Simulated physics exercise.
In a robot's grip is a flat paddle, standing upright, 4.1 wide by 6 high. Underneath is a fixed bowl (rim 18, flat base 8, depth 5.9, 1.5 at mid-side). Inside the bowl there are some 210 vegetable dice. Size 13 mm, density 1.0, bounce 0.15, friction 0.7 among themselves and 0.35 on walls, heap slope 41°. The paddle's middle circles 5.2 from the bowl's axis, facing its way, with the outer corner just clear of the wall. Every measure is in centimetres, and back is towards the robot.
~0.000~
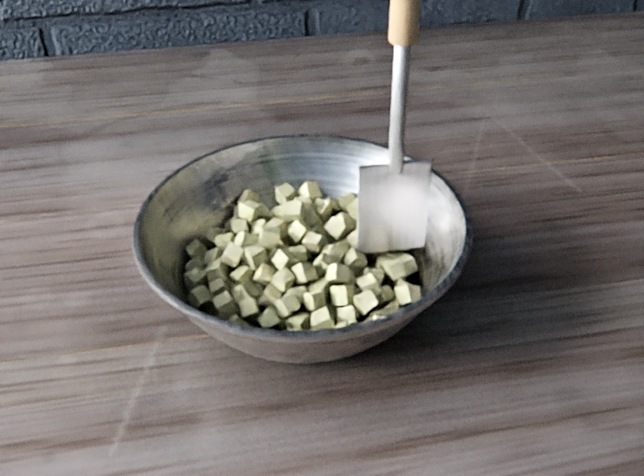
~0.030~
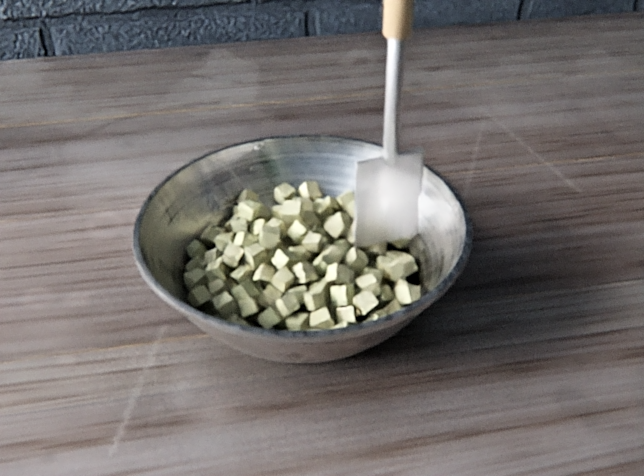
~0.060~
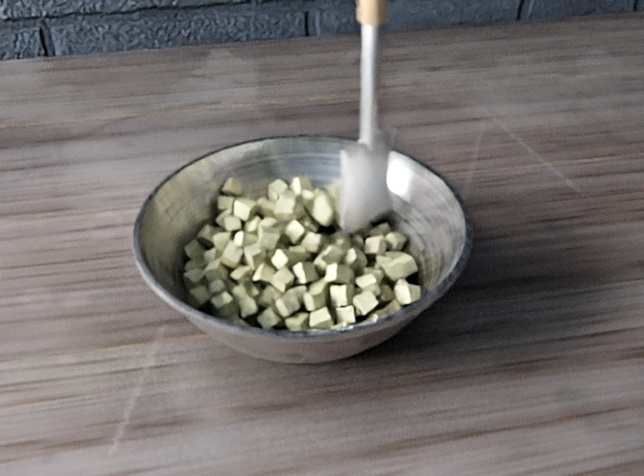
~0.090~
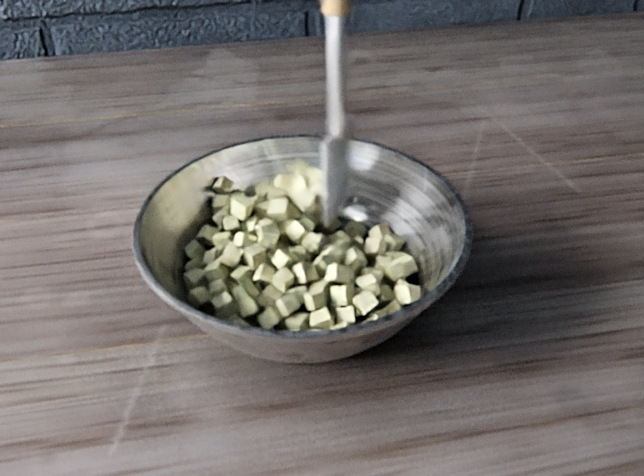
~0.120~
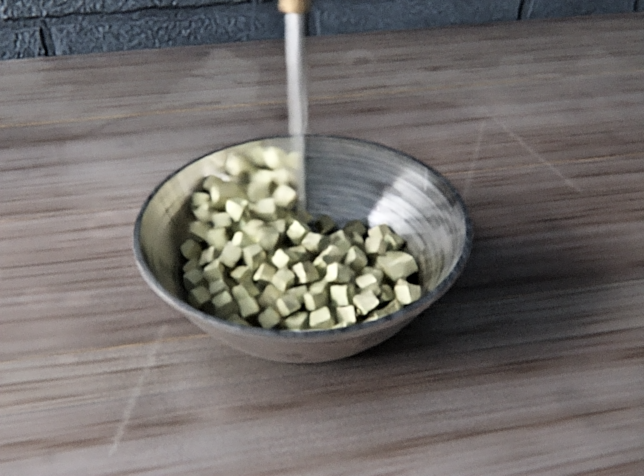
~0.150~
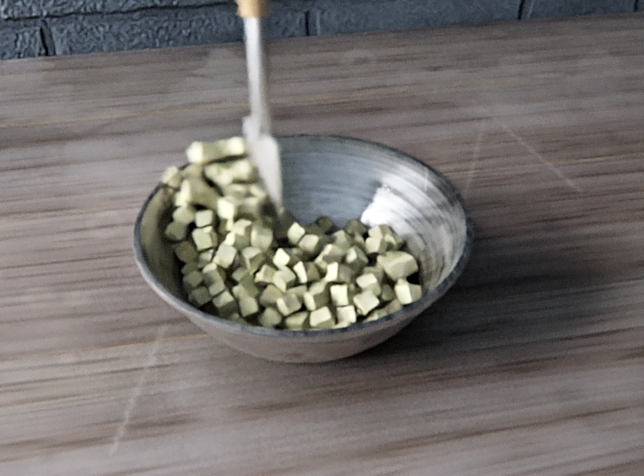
On a wood-grain tabletop before a dark brick wall, a metal bowl holds pale green vegetable dice, with a wooden-handled paddle upright at the right. The paddle sweeps leftward along the back of the bowl, turning as it goes, and pushes the dice into a higher pile against the left side.
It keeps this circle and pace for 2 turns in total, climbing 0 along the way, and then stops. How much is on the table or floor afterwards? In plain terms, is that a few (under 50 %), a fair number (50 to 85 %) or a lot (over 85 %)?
A few, under 50 %.
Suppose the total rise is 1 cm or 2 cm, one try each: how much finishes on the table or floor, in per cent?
Some 35 and 20 per cent.
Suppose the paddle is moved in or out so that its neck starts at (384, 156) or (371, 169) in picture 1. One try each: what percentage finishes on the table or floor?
Some 55 and 45 per cent.
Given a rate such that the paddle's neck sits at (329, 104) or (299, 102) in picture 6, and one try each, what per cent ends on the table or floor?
About 30 per cent, then about 35 per cent.
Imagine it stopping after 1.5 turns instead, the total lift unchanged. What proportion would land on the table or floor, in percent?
It would be near 35 per cent.
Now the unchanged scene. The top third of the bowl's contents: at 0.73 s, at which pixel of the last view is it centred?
In the last picture it sits around (267, 318).
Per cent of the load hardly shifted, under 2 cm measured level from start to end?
Around 20 per cent.
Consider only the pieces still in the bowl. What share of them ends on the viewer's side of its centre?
Some 45 per cent.
After 0.44 s, 346° round, highest piece 8 above the table; 171 in the bowl, 27 on the table or floor, 14 in flight or on the tool.
After 0.73 s, 224° round, highest piece 9 above the table; 143 in the bowl, 65 on the table or floor, 4 in flight or on the tool.
After 1.07 s, 0° round, highest piece 5 above the table; 128 in the bowl, 84 on the table or floor.
After 1.77 s, 0° round, highest piece 5 above the table; 128 in the bowl, 84 on the table or floor.
In the end, 128 in the bowl, 84 on the table or floor. That is 40 % on the table or floor.
